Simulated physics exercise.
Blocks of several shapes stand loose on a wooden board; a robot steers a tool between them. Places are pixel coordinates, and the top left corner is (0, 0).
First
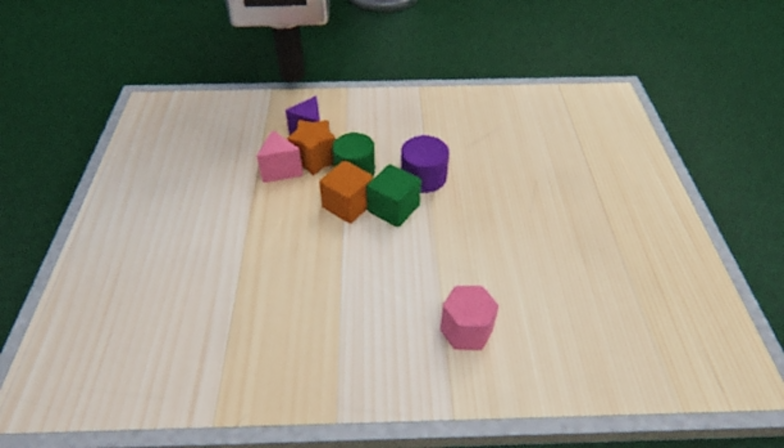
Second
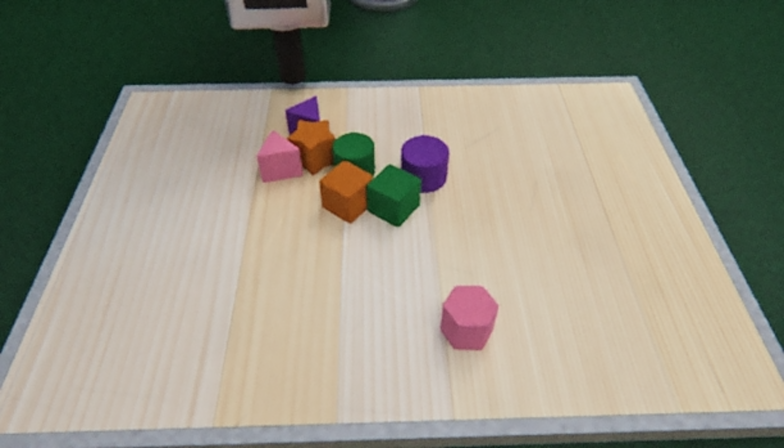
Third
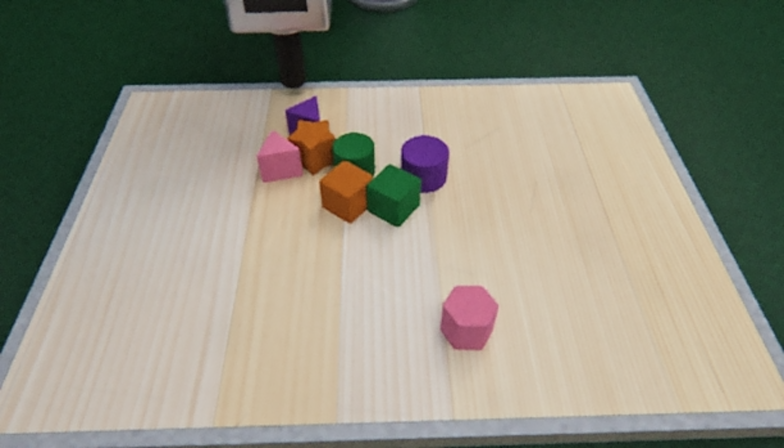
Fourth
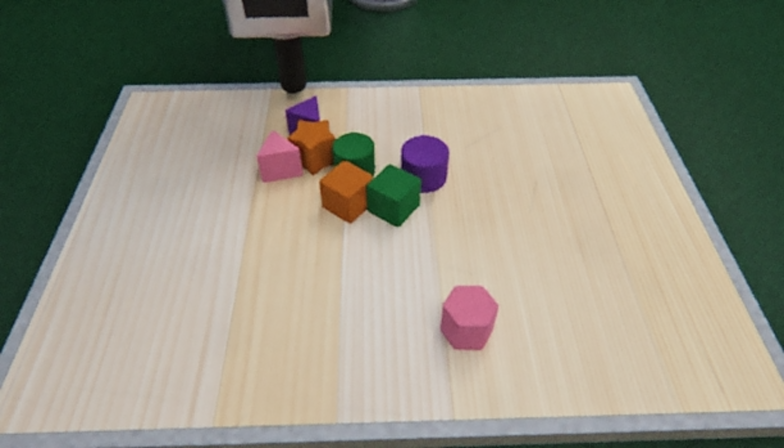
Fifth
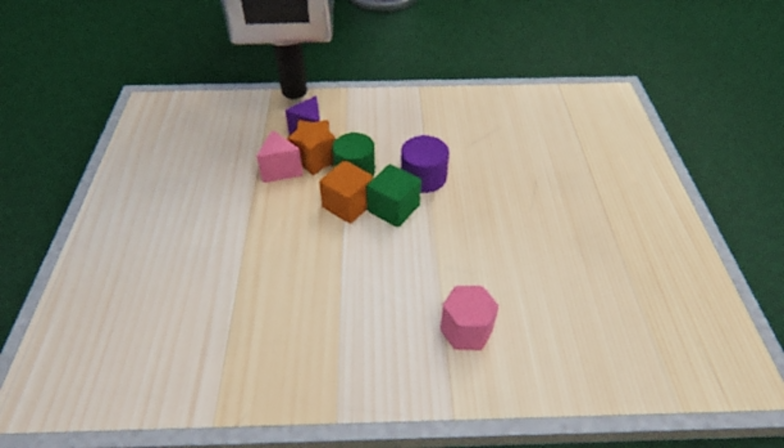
A dark-tipped robot tool crept slightly toward the purple triangular block at the back of a wooden board, while the colorful cluster of blocks and the lone pink one nearer the front stayed still.
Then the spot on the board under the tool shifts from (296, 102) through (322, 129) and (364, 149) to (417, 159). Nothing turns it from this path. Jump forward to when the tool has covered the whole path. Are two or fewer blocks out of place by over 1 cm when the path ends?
The answer is no.
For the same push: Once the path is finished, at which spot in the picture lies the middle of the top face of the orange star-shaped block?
The middle of its upper face will lie at (312, 151).
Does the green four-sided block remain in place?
Yes, I think so.
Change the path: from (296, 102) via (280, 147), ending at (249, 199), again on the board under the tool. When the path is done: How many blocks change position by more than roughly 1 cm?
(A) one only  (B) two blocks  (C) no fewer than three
A: One only.
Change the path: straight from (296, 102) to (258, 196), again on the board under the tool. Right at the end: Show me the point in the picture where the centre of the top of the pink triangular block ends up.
Its top middle: (277, 177).
What follows on the original path. One third of the way, tool (321, 120); purple triangular block (323, 119), turned 15° clockwise; orange star-shaped block (314, 142), turned 30° clockwise.
Two thirds of the way, tool (364, 140); purple triangular block (349, 139), turned 55° clockwise; orange star-shaped block (312, 151), turned 60° clockwise; green circular block (371, 155).
At the end, tool (417, 149); purple triangular block (350, 139), turned 60° clockwise; orange star-shaped block (312, 151), turned 60° clockwise; green circular block (372, 155); green four-sided block not moved; purple circular block (437, 155).
